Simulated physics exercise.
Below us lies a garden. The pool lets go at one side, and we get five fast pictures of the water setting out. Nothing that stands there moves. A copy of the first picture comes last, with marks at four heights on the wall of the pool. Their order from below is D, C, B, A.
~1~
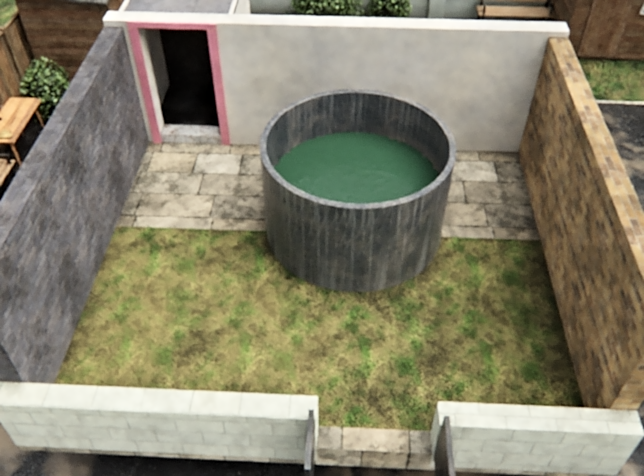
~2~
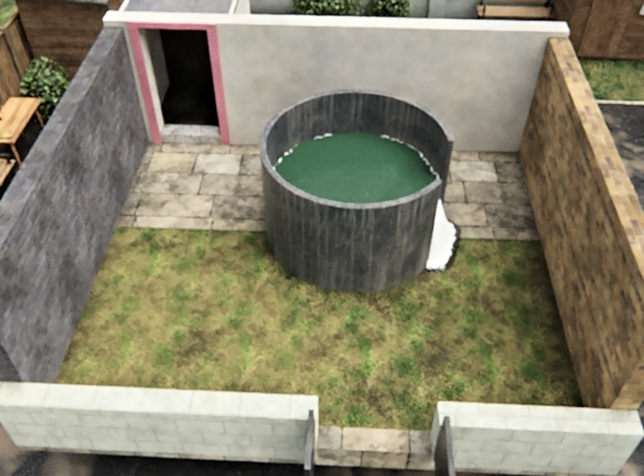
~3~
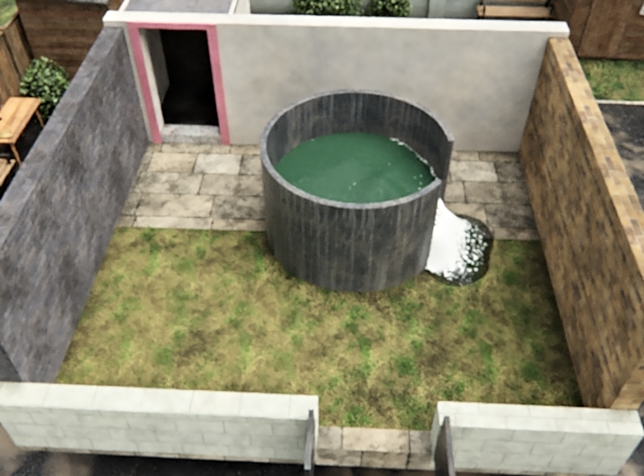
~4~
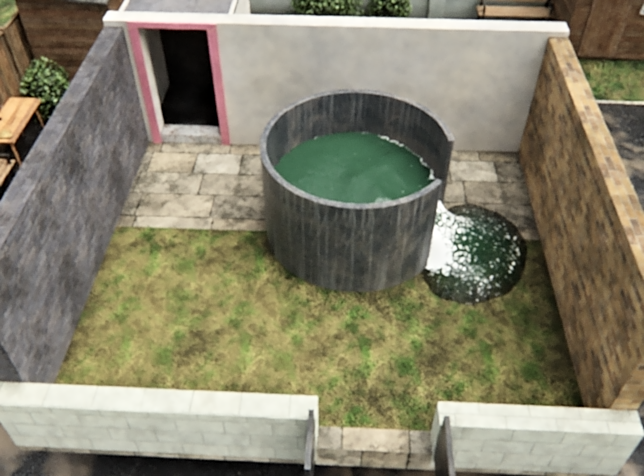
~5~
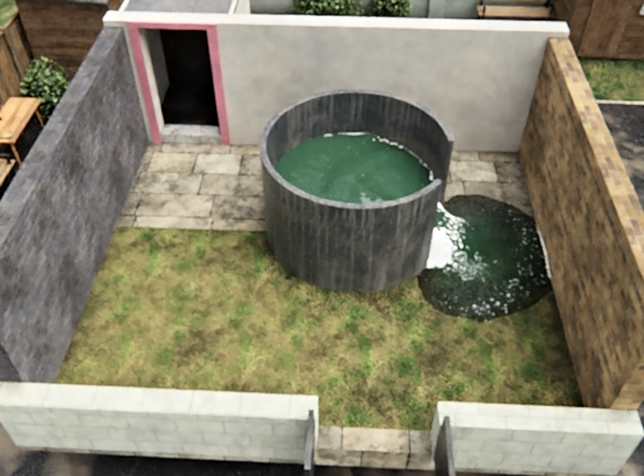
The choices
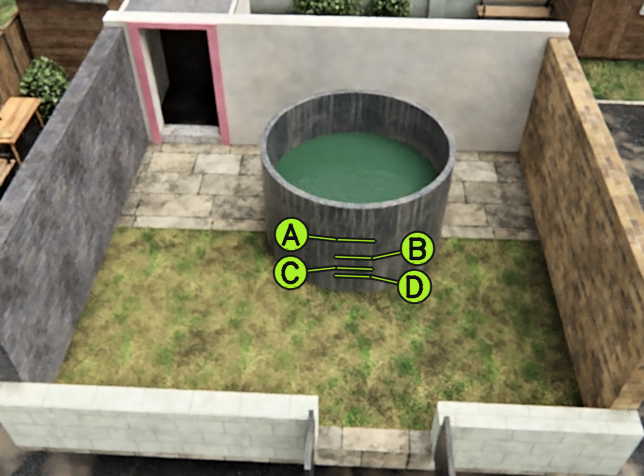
Water bursts from the right side of a round grey pool in a walled garden, pouring out in a white, foaming rush, then spreads over the paving and grass as a widening dark green puddle that reaches the brown right-hand wall.
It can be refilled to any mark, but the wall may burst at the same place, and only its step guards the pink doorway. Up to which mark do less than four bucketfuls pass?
Take A.
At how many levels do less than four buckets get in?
All four.
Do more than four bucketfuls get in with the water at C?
No.
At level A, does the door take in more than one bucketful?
No, less.
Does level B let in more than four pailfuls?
No, that is safe.
On the marked copy, A at (355, 240); B at (354, 257); C at (353, 268); D at (353, 276); from the bottom up D, C, B, A.
For level A, a splash gets over, under a bucket.
For level B, nothing gets over.
For level C, nothing gets over.
For level D, nothing gets over.
